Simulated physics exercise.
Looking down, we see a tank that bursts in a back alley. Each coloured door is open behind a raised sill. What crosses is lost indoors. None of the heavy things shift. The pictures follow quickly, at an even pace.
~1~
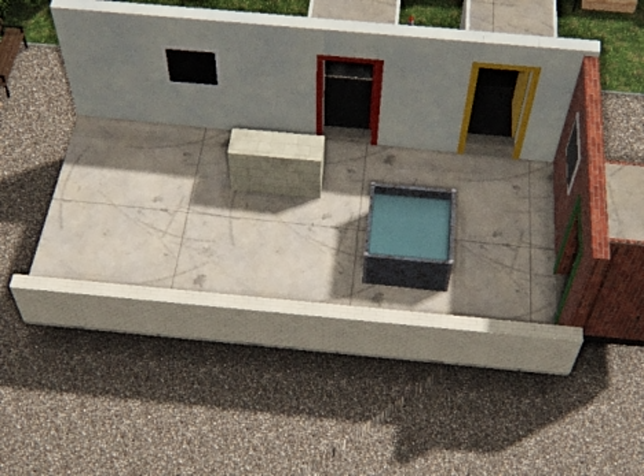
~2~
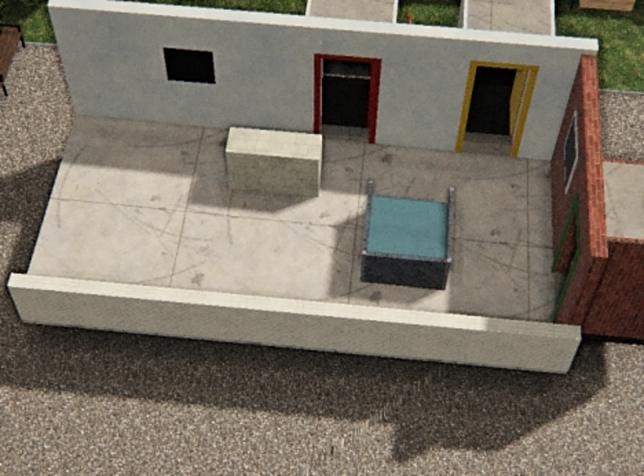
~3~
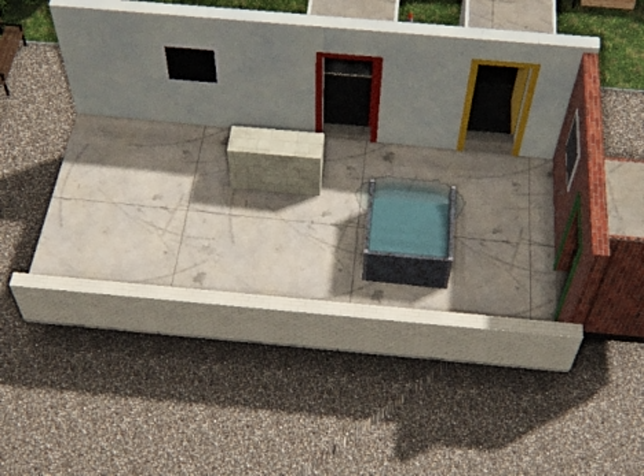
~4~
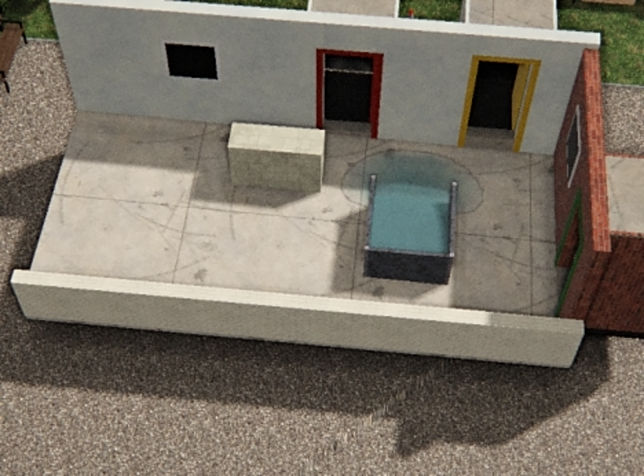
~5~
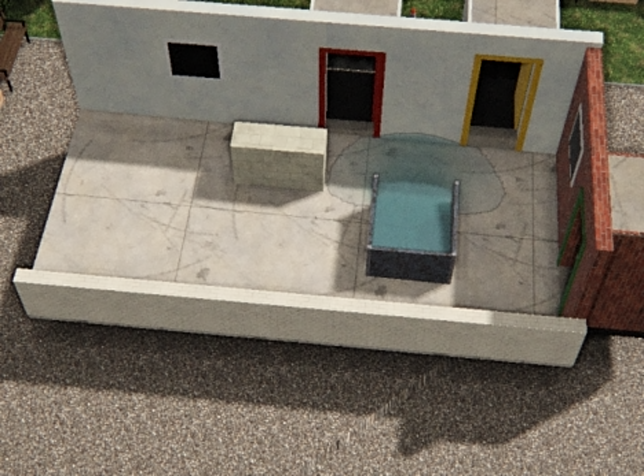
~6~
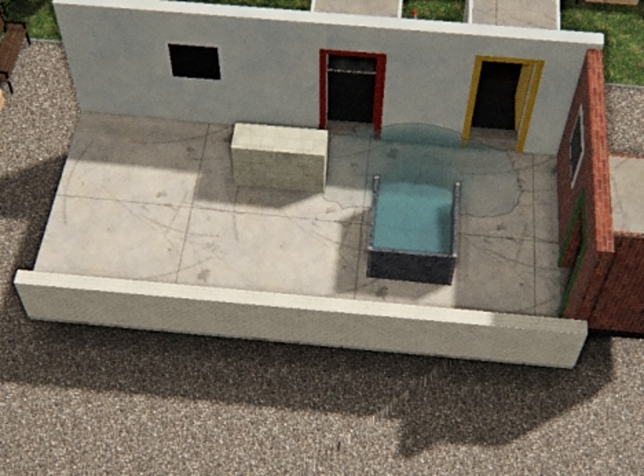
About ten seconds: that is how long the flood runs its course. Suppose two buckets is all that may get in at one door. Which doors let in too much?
In turn: The green door lets in too much; the yellow door is fine; the red door lets in too much.
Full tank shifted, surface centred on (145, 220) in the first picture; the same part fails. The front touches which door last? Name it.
Answer: The green door.
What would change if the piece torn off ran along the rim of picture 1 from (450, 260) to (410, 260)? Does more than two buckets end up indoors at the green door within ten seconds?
Here the green door overshoots.
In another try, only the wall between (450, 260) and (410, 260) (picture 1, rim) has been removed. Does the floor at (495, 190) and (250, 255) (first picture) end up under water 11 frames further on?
Respectively: Parched and drenched.
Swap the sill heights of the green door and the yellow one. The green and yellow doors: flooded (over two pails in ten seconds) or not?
Then: The green door stays within the limit; the yellow door exceeds the limit.
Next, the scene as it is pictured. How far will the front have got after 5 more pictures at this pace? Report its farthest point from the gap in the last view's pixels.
The front tops out at about (258, 128).
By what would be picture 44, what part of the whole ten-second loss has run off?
Estimated share: Close to 65 %.
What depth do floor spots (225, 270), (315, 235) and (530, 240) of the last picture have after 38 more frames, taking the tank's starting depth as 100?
In order: About 0, 2 and 8 in a hundred.
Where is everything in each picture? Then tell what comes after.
In the first picture, still water in the water tank at (411, 225).
In the second picture, the front is at (365, 209), out from the gap on the water tank's far side.
In the third picture, the front is at (365, 188), out from the gap on the water tank's far side.
In the fourth picture, the front is at (458, 167), out from the gap on the water tank's far side.
In the fifth picture, water pours out on the water tank's far side and has run to (467, 147).
In the sixth picture, water pours out on the water tank's far side and has run to (501, 151).
A moment on, water covers 20 % of the floor; the green door not reached, the yellow door wet at the sill, nothing in, the red door under two buckets in.
Next, water covers 30 % of the floor; the green door not reached, the yellow door wet at the sill, nothing in, the red door over two buckets in.
Then, water covers 50 % of the floor; the green door wet at the sill, nothing in, the yellow door wet at the sill, nothing in, the red door over two buckets in.
Later, water covers 70 % of the floor; the green door under two buckets in, the yellow door wet at the sill, nothing in, the red door over two buckets in.
In the end, water covers 70 % of the floor; the green door far over two buckets in, the yellow door wet at the sill, nothing in, the red door over two buckets in.
